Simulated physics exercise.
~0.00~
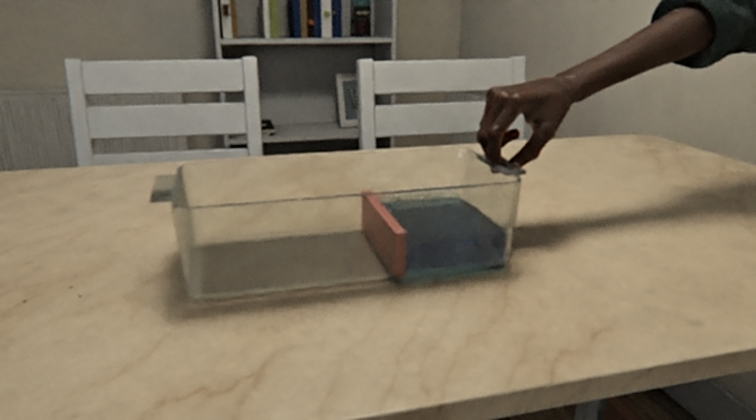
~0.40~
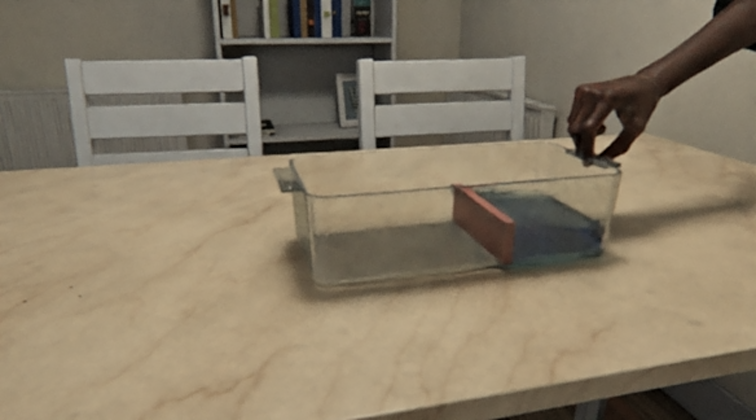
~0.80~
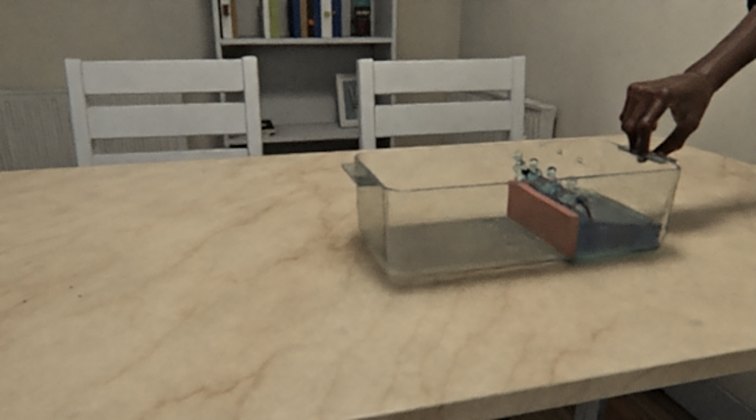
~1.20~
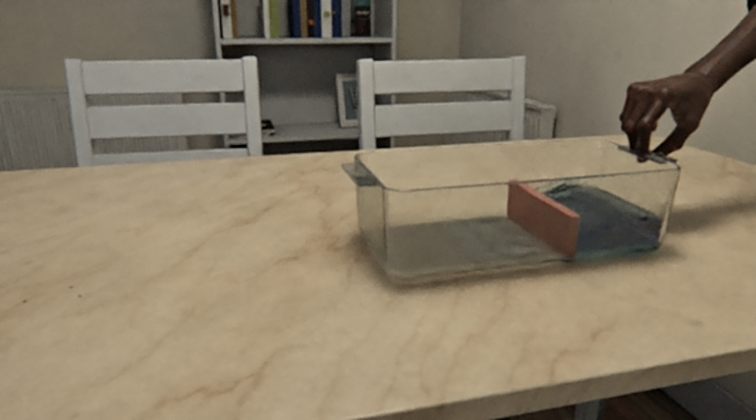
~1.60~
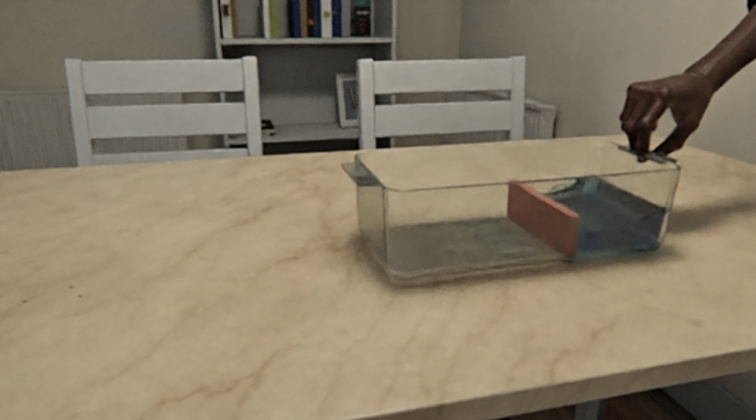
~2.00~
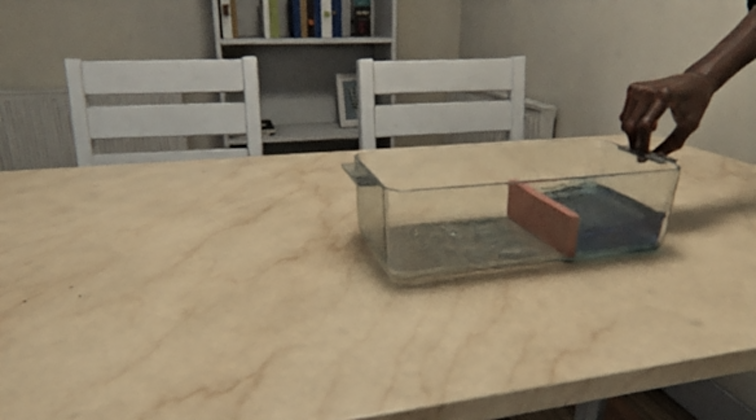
On a marble-patterned table, a hand pulling a clear divided container rightward, water splashing over the red wall, a little settling left.
